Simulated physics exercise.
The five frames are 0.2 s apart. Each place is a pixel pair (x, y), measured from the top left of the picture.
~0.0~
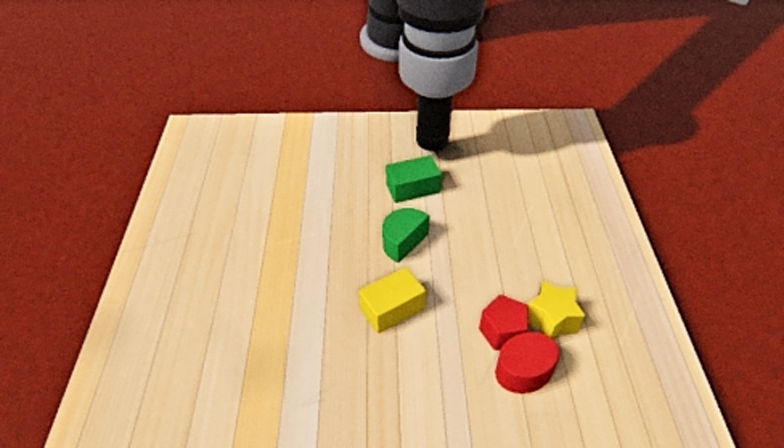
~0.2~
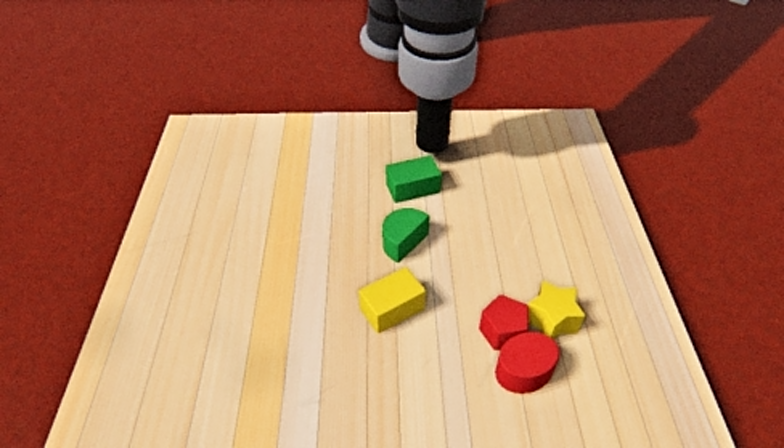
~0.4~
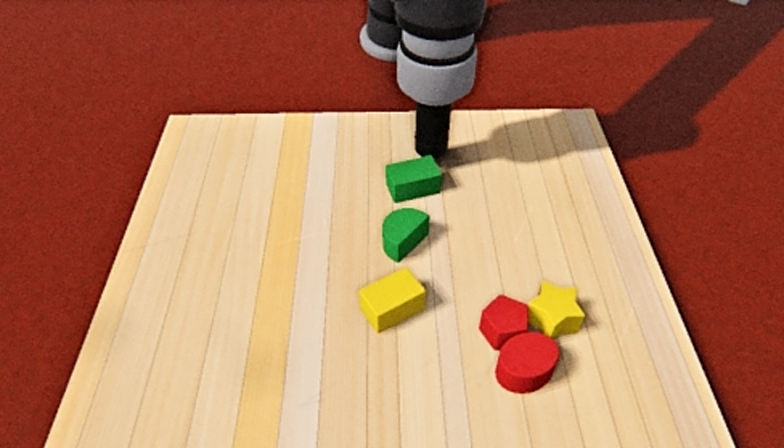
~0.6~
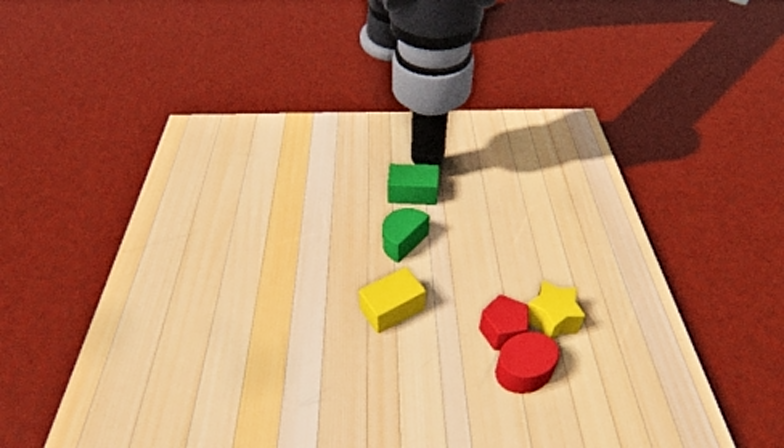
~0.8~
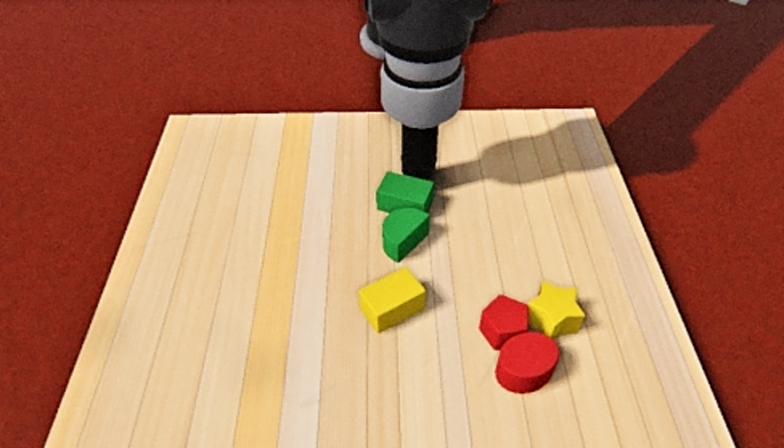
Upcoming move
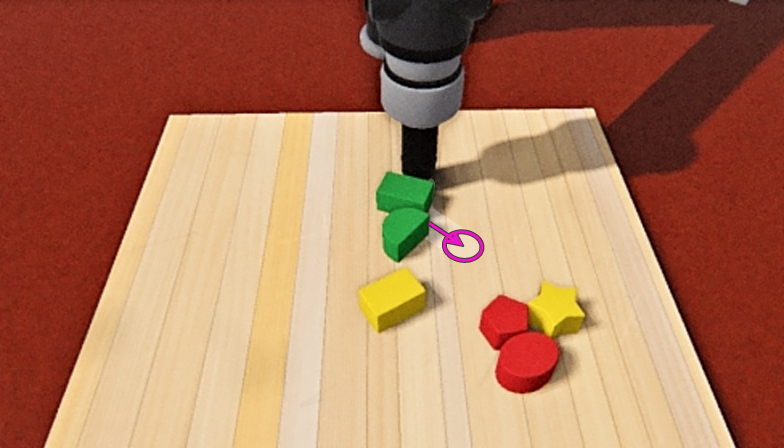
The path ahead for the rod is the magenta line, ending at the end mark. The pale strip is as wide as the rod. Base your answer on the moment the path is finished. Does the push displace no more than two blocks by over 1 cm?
It seems so.
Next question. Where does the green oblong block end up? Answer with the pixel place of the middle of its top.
Located at (408, 225).
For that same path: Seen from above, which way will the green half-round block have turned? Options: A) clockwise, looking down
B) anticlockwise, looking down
A - clockwise, looking down.
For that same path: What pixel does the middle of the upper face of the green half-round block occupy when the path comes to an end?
At (390, 254).
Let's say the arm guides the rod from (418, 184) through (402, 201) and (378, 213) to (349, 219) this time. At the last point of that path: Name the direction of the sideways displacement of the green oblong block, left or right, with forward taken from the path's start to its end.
The answer is left: Facing from the path's start to its end, that's where the green oblong block shifts.
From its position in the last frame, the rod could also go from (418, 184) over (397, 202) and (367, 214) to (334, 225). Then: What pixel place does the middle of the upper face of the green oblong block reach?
Put as a pixel place, it's (391, 214).
The drawn path runs from (418, 184) by way of (415, 208) and (436, 228) to (463, 246).
What follows on the original path. One third of the way, rod at (416, 195); green half-round block at (398, 241), turned 25° clockwise; green oblong block at (403, 213).
Two thirds of the way, rod at (437, 214); green half-round block at (391, 253), turned 35° clockwise; green oblong block at (407, 225), turned 15° clockwise.
At the end, rod at (465, 233); yellow oblong block not moved; green half-round block at (390, 254), turned 35° clockwise; green oblong block at (408, 225), turned 20° clockwise.
